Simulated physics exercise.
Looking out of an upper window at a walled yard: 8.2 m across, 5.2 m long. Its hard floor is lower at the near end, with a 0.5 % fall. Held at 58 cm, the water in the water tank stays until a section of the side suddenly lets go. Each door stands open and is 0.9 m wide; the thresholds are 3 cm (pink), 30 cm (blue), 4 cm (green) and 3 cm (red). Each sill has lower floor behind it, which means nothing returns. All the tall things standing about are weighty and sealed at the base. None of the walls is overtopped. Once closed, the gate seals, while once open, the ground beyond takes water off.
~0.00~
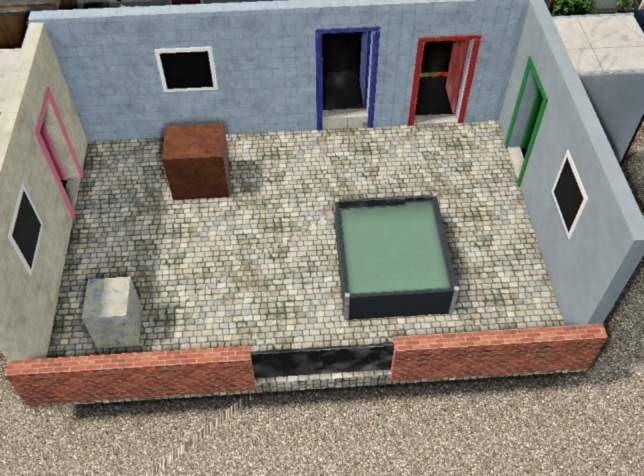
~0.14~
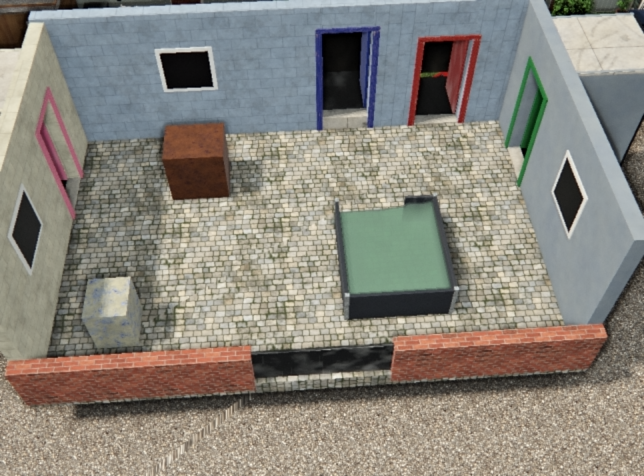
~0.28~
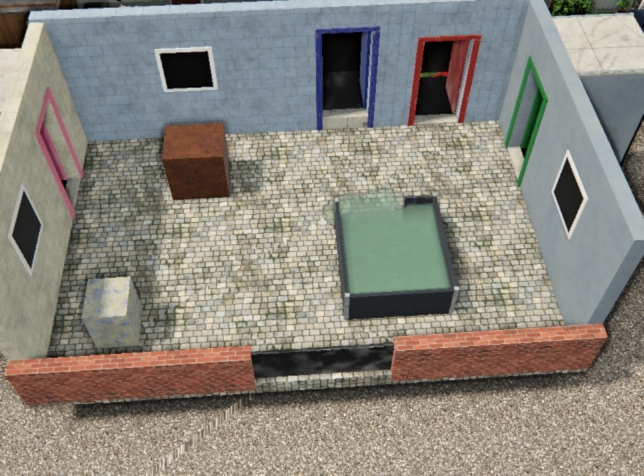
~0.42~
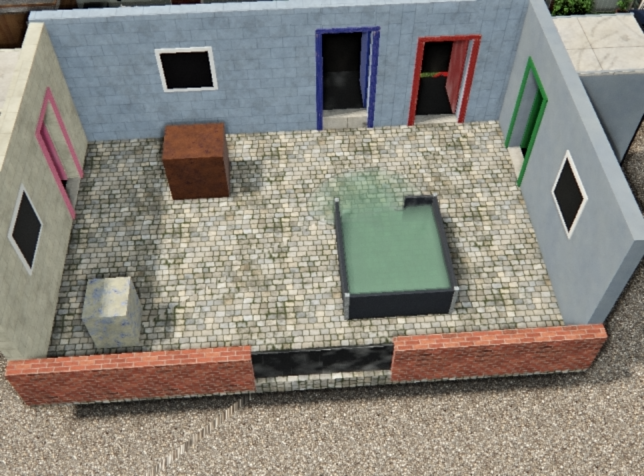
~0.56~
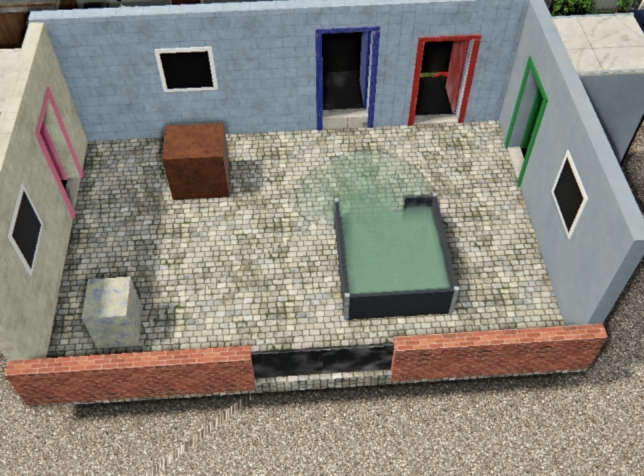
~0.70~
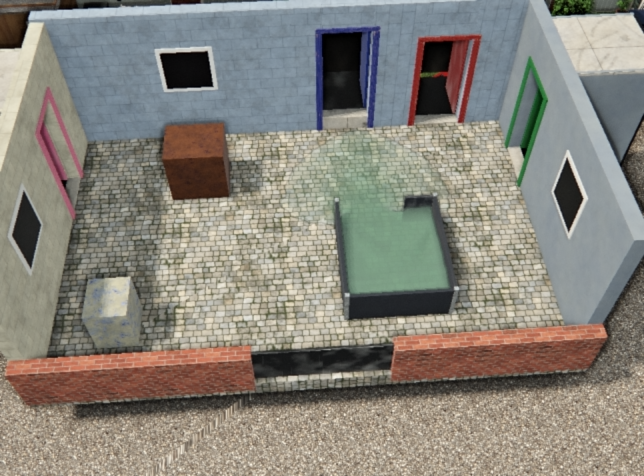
A walled yard paved in pale stone is seen from above, through a fixed high view. A dark-sided tank of green water sits right of centre, with a brown box and a pale grey block to the left, and blue, red, green and pink doorways around the walls. The tank's far side opens, and water pours through the gap, spreading thinly across the paving toward the back wall.
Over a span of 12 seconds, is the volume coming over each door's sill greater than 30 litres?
At the end, the pink door will not hold enough water back, the blue door will hold enough water back, the green door will not hold enough water back, the red door will not hold enough water back.
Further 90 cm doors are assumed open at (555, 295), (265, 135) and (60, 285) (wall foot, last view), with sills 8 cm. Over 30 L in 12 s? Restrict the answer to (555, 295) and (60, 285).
The first doorway stays inside and the second stays inside.
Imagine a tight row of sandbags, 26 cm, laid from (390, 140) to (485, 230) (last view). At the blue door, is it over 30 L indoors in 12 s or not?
Note, blue vs limit: Lower.
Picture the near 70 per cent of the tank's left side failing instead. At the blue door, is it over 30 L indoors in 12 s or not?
Compared with the limit, blue is less.
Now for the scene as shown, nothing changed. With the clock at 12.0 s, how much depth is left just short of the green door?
The depth there is around 4.0 cm.
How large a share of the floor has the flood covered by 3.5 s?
I'd say around 35 % is wet.
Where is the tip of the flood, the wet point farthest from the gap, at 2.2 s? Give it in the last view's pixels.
That lands around (162, 138) in the last picture.
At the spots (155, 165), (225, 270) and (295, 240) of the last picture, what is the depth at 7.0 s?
Taking the spots in order: 3 cm, 1 cm, 1 cm.
After 1.4 s water covers 20 % of the floor and is deepest (30 cm) near (353, 219); pink door not reached, blue door 26 cm at the sill, 0 L in, green door not reached, red door 6 cm at the sill, 1 L in.
After 2.2 s water covers 25 % of the floor and is deepest (28 cm) near (351, 135); pink door not reached, blue door 26 cm at the sill, 0 L in, green door not reached, red door 11 cm at the sill, 18 L in.
After 3.5 s water covers 35 % of the floor and is deepest (20 cm) near (84, 168); pink door 7 cm at the sill, 0 L in, blue door 15 cm at the sill, 0 L in, green door 9 cm at the sill, 3 L in, red door 8 cm at the sill, 51 L in.
After 7.0 s water covers 75 % of the floor and is deepest (10 cm) near (43, 383); pink door 6 cm at the sill, 44 L in, blue door 7 cm at the sill, 0 L in, green door 7 cm at the sill, 44 L in, red door 6 cm at the sill, 82 L in.
After 12.0 s water covers 95 % of the floor and is deepest (8 cm) near (348, 363); pink door 4 cm at the sill, 63 L in, blue door 3 cm at the sill, 0 L in, green door 4 cm at the sill, 57 L in, red door 3 cm at the sill, 94 L in.
